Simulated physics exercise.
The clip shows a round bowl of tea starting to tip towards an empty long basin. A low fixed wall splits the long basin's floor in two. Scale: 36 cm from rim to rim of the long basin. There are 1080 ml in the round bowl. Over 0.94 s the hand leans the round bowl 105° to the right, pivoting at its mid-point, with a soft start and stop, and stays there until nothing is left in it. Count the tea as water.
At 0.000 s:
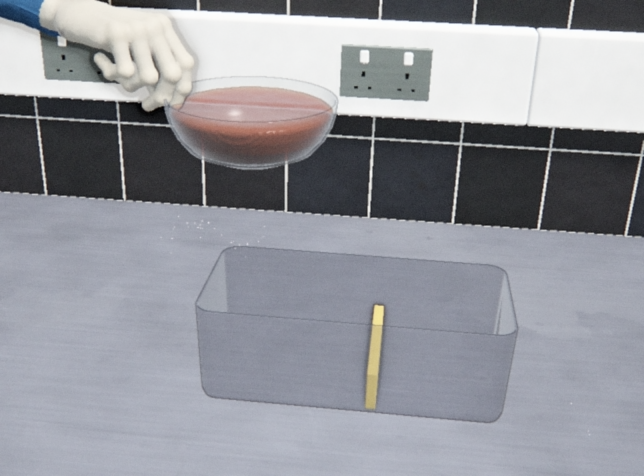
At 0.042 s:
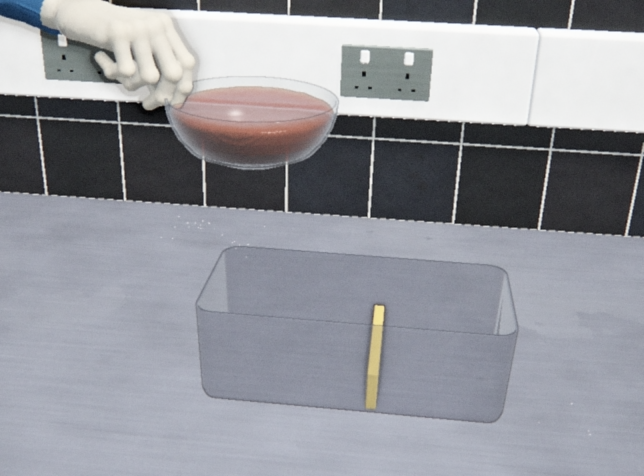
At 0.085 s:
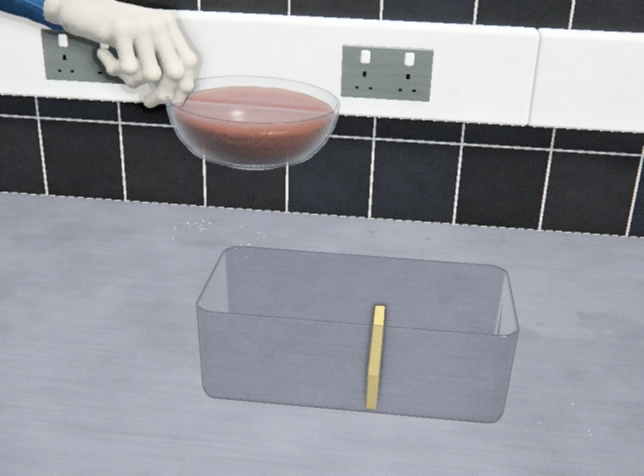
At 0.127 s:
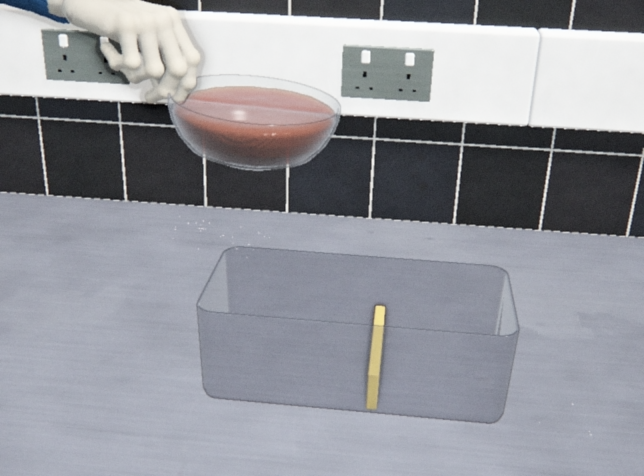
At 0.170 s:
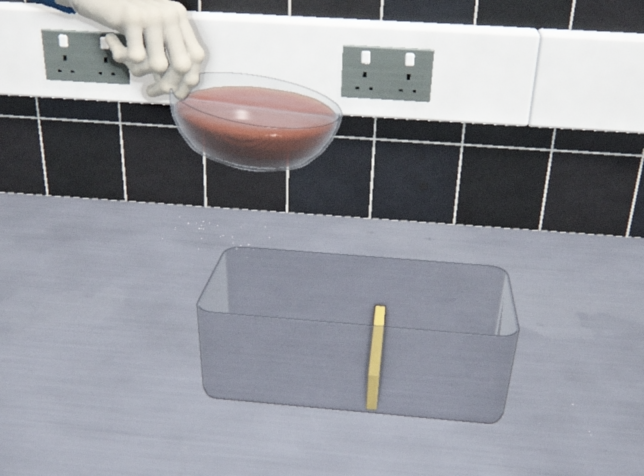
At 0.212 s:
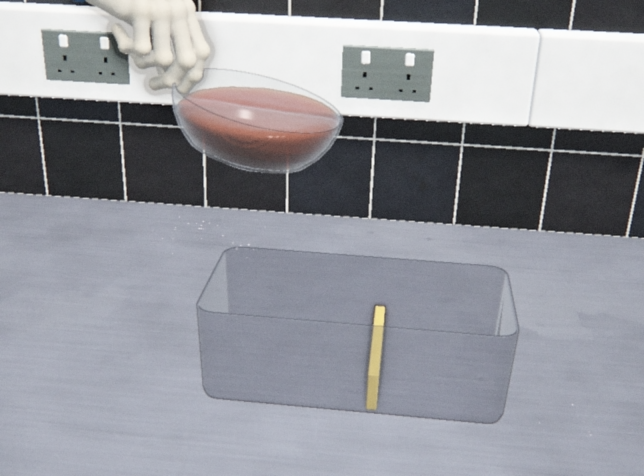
A pale, white-gloved hand with a blue sleeve holds a clear round bowl of reddish-brown tea at upper left, seen from slightly above a grey worktop backed by black tiles and white trunking with grey sockets. Below stands an empty, see-through long basin with a thin yellow upright strip at its front. The hand slowly leans the bowl slightly to the right, while the view stays still.
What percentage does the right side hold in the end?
The far part has some 59 per cent.
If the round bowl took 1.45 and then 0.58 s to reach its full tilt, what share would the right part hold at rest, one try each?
First 70, then 45 per cent.
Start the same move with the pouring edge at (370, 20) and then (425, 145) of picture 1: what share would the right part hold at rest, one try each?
First 75, then 75 per cent.
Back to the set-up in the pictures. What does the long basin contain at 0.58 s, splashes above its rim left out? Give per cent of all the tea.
Some 18 per cent.
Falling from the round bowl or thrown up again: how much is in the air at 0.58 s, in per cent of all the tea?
Near 54 in a hundred.
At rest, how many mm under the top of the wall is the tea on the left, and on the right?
Left about 36 mm, right about 22 mm.
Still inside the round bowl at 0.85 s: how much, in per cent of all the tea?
Some 1 per cent.
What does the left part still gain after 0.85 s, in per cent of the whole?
Some 6 per cent.
By 0.58 s the tilt is 71° and 26 per cent is still to pour, 2 is left of the wall and 16 right of it.
By 0.85 s the tilt is 103° and 1 per cent is still to pour, 33 is left of the wall and 59 right of it.
By 1.13 s the tilt is 105° and 0 per cent is still to pour, 39 is left of the wall and 59 right of it.
By 1.44 s the tilt is 105° and 0 per cent is still to pour, 39 is left of the wall and 59 right of it.
At rest 39 per cent lies left of the wall, 59 right of it and 2 outside.
